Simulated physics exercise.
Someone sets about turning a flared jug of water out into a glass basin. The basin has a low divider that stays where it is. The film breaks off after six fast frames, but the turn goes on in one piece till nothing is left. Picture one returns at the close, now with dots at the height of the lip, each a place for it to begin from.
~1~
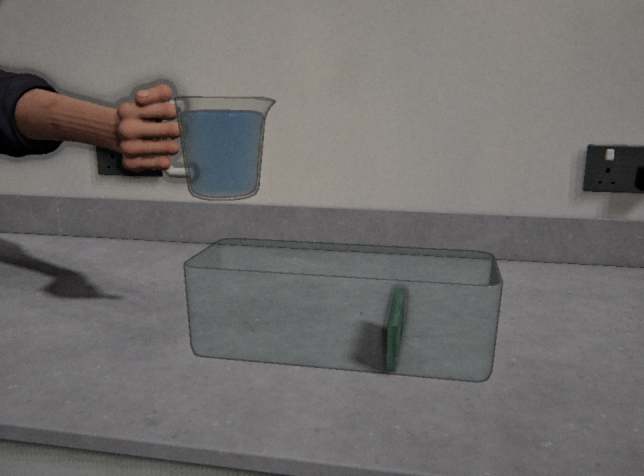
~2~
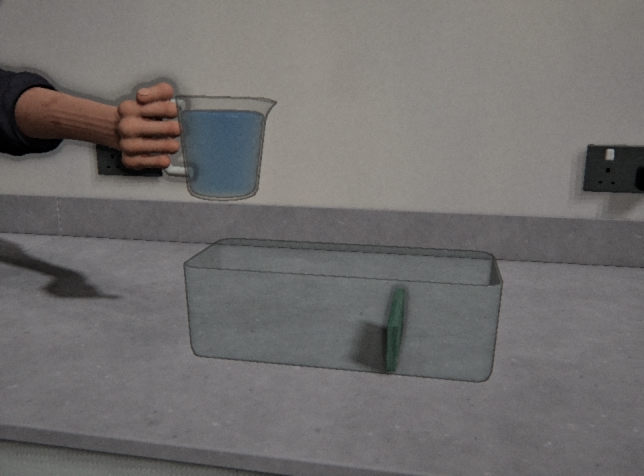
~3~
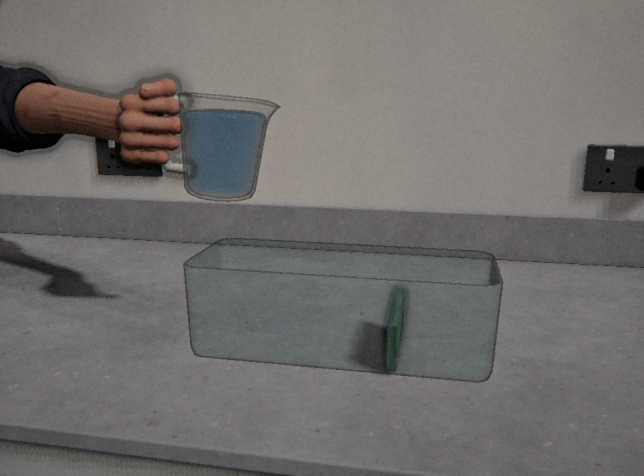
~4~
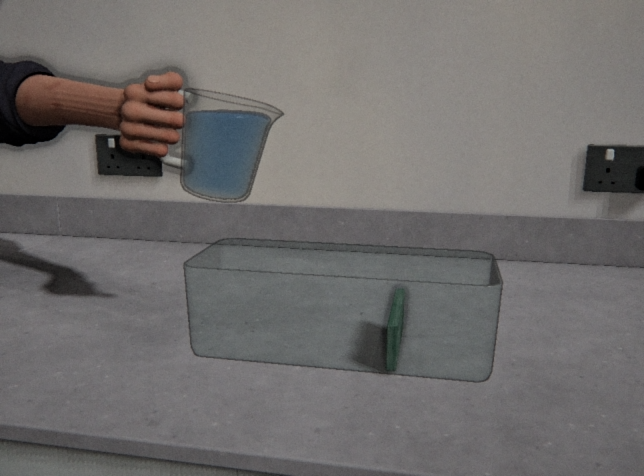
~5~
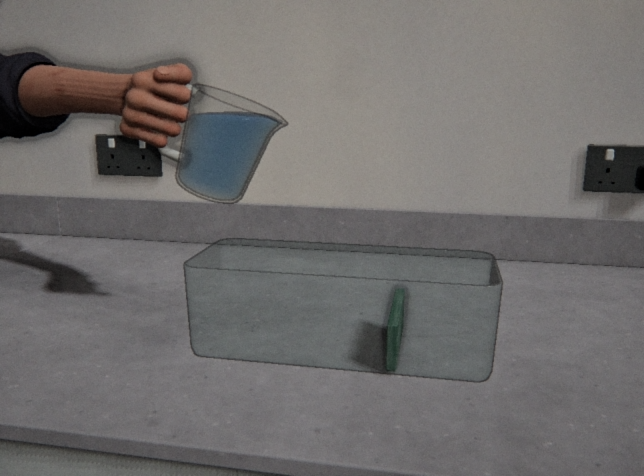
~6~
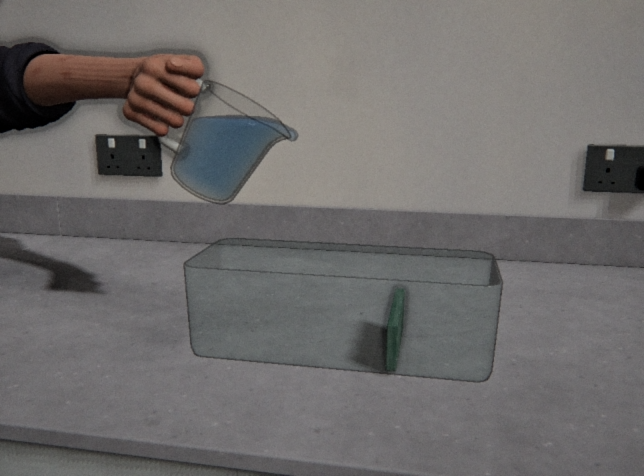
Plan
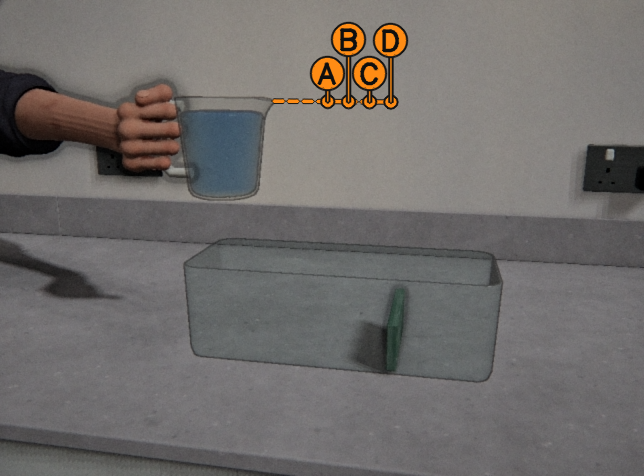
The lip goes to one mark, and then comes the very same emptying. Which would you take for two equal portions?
Go for B.
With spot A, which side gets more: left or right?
More ends on the left.
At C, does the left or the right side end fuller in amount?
More ends on the right.
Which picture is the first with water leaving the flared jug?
In picture 6.
In orange, A at (327, 101); B at (348, 101); C at (369, 101); D at (390, 102).
With A, about 82 % ends left of the wall and 15 % right of it.
With B, about 50 % ends left of the wall and 49 % right of it.
With C, about 22 % ends left of the wall and 76 % right of it.
With D, about 9 % ends left of the wall and 88 % right of it; 3 % is lost outside.
